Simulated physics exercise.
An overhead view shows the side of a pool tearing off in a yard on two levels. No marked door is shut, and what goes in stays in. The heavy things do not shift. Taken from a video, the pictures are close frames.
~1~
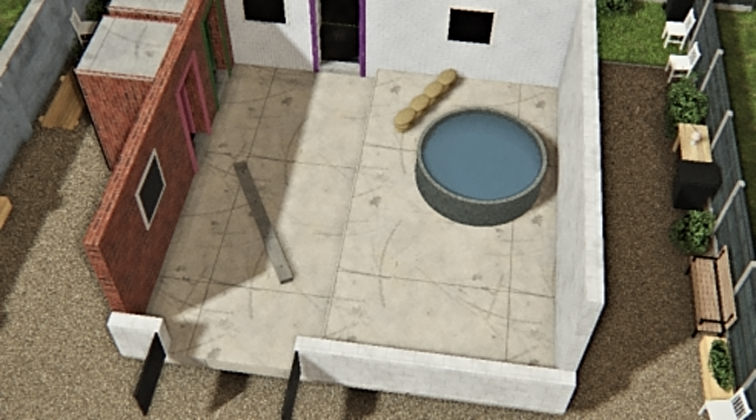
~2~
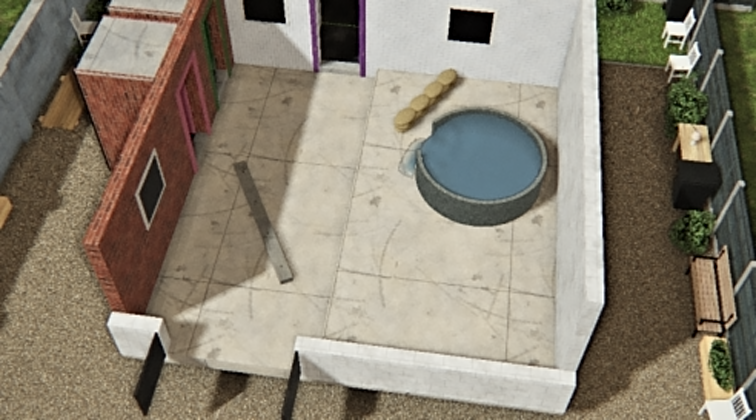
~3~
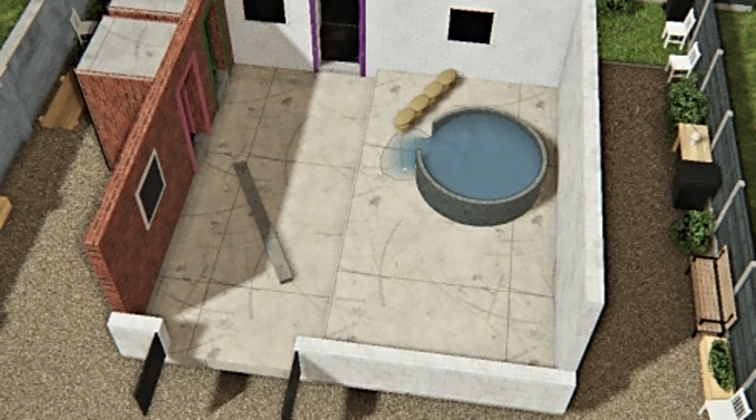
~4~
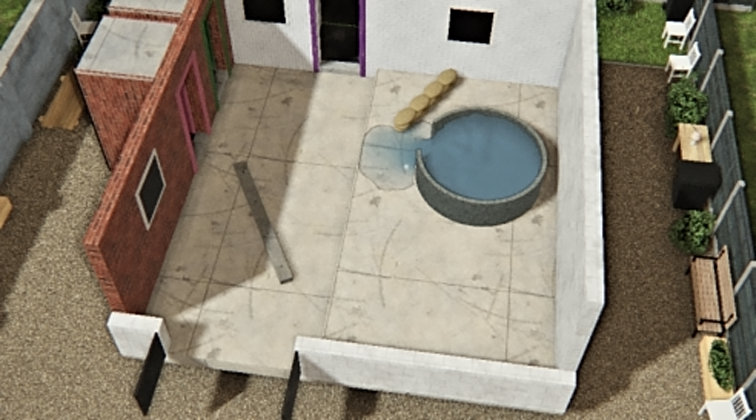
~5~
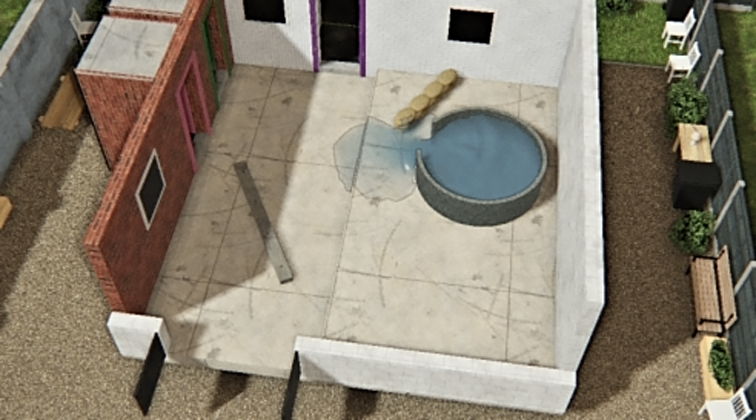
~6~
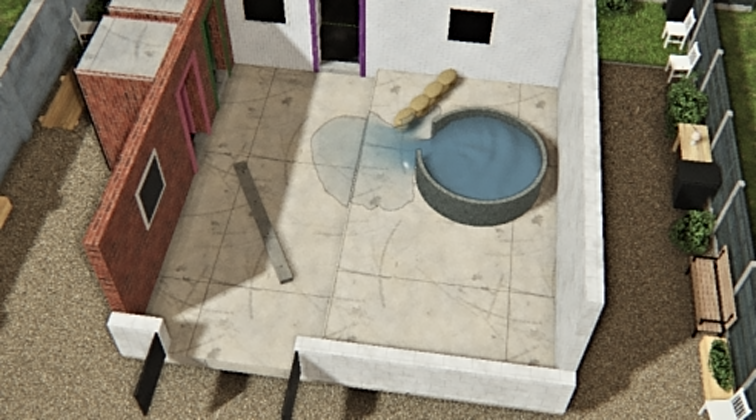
In the video, a round tank of water stands still on a paved, walled yard, then its left side opens and water pours through the gap, spreading leftward across the paving in a widening, shallow puddle.
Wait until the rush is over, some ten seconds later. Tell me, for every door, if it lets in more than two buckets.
Here it is: The pink door lets more than two through; the purple door keeps it to two or fewer; the green door keeps it to two or fewer.
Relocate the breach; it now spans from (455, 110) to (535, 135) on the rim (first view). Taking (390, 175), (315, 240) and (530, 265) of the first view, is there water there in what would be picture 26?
Point one reached; point two not reached; point three reached.
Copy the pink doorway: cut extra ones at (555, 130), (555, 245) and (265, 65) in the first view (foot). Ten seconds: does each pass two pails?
Lab note, doors in listed order: Under the limit, under the limit, over the limit.
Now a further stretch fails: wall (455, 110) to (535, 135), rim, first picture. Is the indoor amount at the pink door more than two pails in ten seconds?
Here the pink door remains short.
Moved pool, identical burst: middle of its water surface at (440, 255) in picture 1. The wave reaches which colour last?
The purple one.
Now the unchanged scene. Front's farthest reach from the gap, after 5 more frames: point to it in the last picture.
The wet edge reaches furthest near (240, 99).
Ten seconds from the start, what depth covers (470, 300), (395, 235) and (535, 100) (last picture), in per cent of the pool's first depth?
Some 0, 0 and 6 in a hundred.
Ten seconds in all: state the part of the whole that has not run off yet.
Near 88 in a hundred.
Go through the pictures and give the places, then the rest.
The first picture shows the round tank at (481, 156) is whole and still.
In the second picture, the front is at (407, 173), out from the gap at (423, 153).
In the third picture, water pours out at (423, 153) and has run to (385, 169).
In the fourth picture, the front is at (361, 147), out from the gap at (423, 153).
In the fifth picture, water pours out at (423, 153) and has run to (340, 145).
In the sixth picture, water pours out at (423, 153) and has run to (318, 136).
A moment on, water covers 25 % of the floor; the pink door not reached, the purple door not reached, the green door not reached.
Next, water covers 35 % of the floor; the pink door under two buckets in, the purple door wet at the sill, nothing in, the green door wet at the sill, nothing in.
Then, water covers 40 % of the floor; the pink door over two buckets in, the purple door wet at the sill, nothing in, the green door wet at the sill, nothing in.
Later, water covers 60 % of the floor; the pink door far over two buckets in, the purple door wet at the sill, nothing in, the green door wet at the sill, nothing in.
In the end, water covers 65 % of the floor; the pink door far over two buckets in, the purple door wet at the sill, nothing in, the green door wet at the sill, nothing in.
